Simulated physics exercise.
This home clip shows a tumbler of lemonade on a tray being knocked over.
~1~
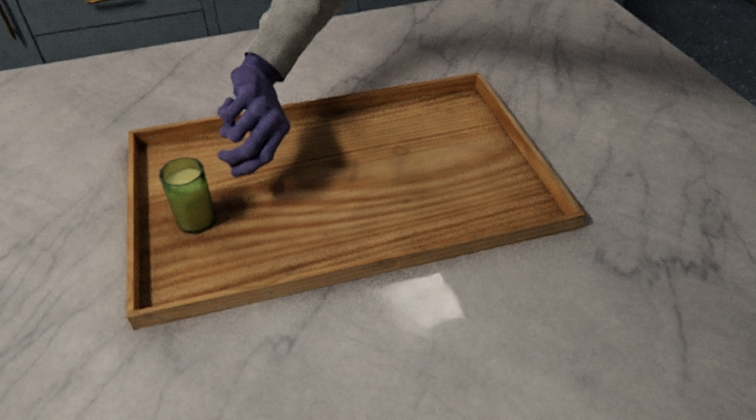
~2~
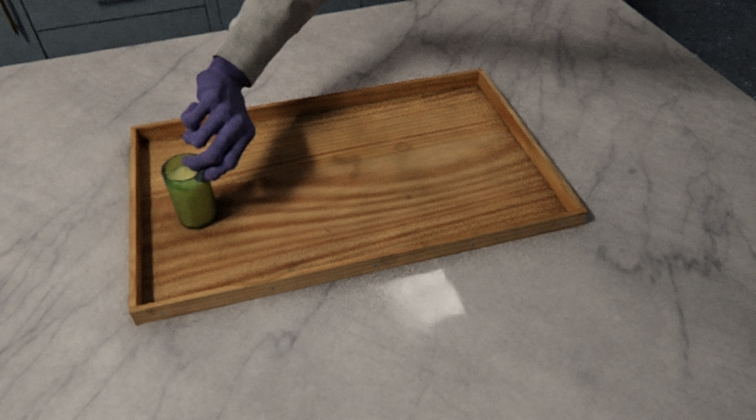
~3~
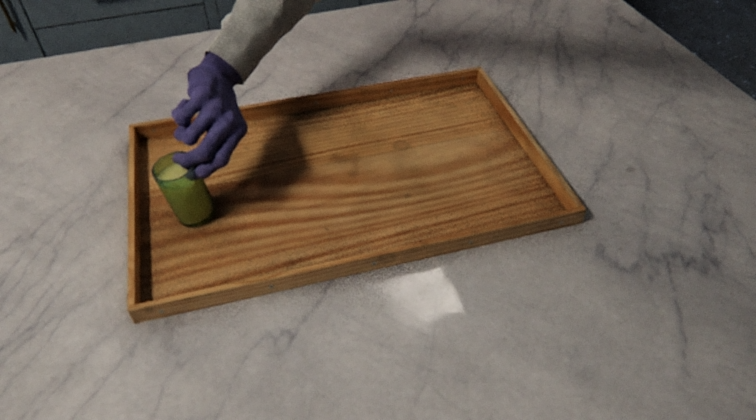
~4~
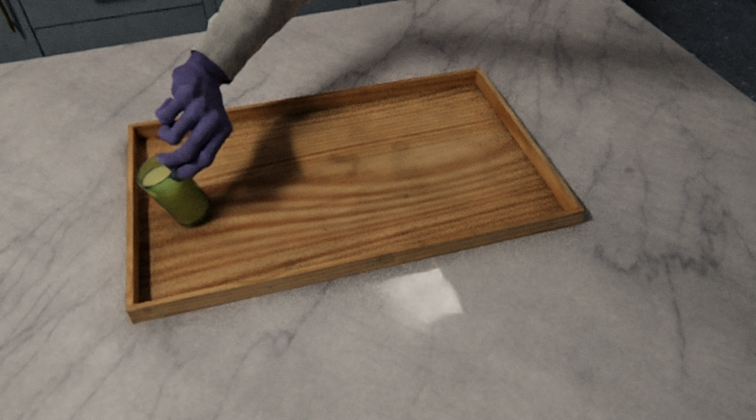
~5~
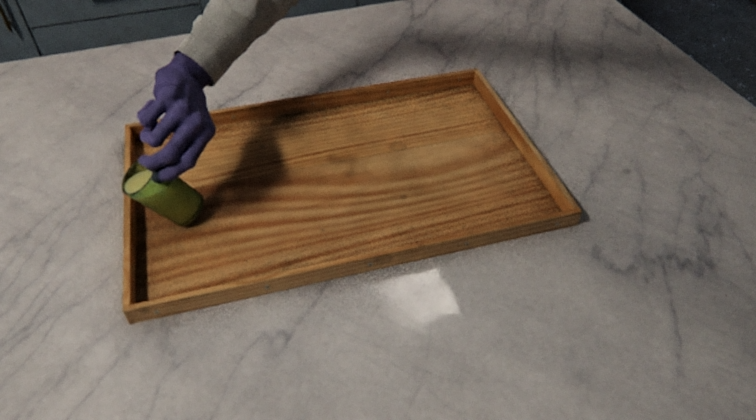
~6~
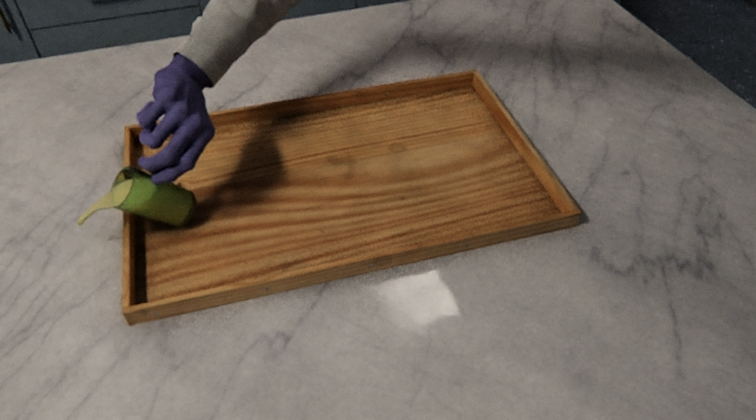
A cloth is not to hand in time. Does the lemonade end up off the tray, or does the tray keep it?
The lemonade ends up off the tray.
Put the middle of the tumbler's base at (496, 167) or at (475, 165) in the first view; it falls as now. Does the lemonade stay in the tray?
First it stays in the tray, then it stays in the tray.
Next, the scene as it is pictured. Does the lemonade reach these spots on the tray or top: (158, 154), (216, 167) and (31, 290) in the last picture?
Point 1 avoided; point 2 avoided; point 3 met by the spill.
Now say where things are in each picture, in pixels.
In the first frame, it stands upright; tumbler (189, 195) about three quarters full; tray (378, 256).
In the second frame, it is being nudged; tumbler about three quarters full, surface at (186, 178).
In the third frame, it is being nudged; tumbler (185, 188) about three quarters full.
In the fourth frame, it is being nudged; tumbler about three quarters full, surface at (165, 179); tray (377, 251).
In the fifth frame, it is being nudged; tumbler (162, 192) tipped 30°.
In the sixth frame, it is falling; tumbler (152, 197) tipped 45°.
Next, the tumbler lies across the rim; the puddle covers about as much as a plate; the table is getting wet.
After that, the puddle covers about as much as a tray; the table is getting wet.
Finally, the puddle covers about as much as a tray; the table is getting wet.
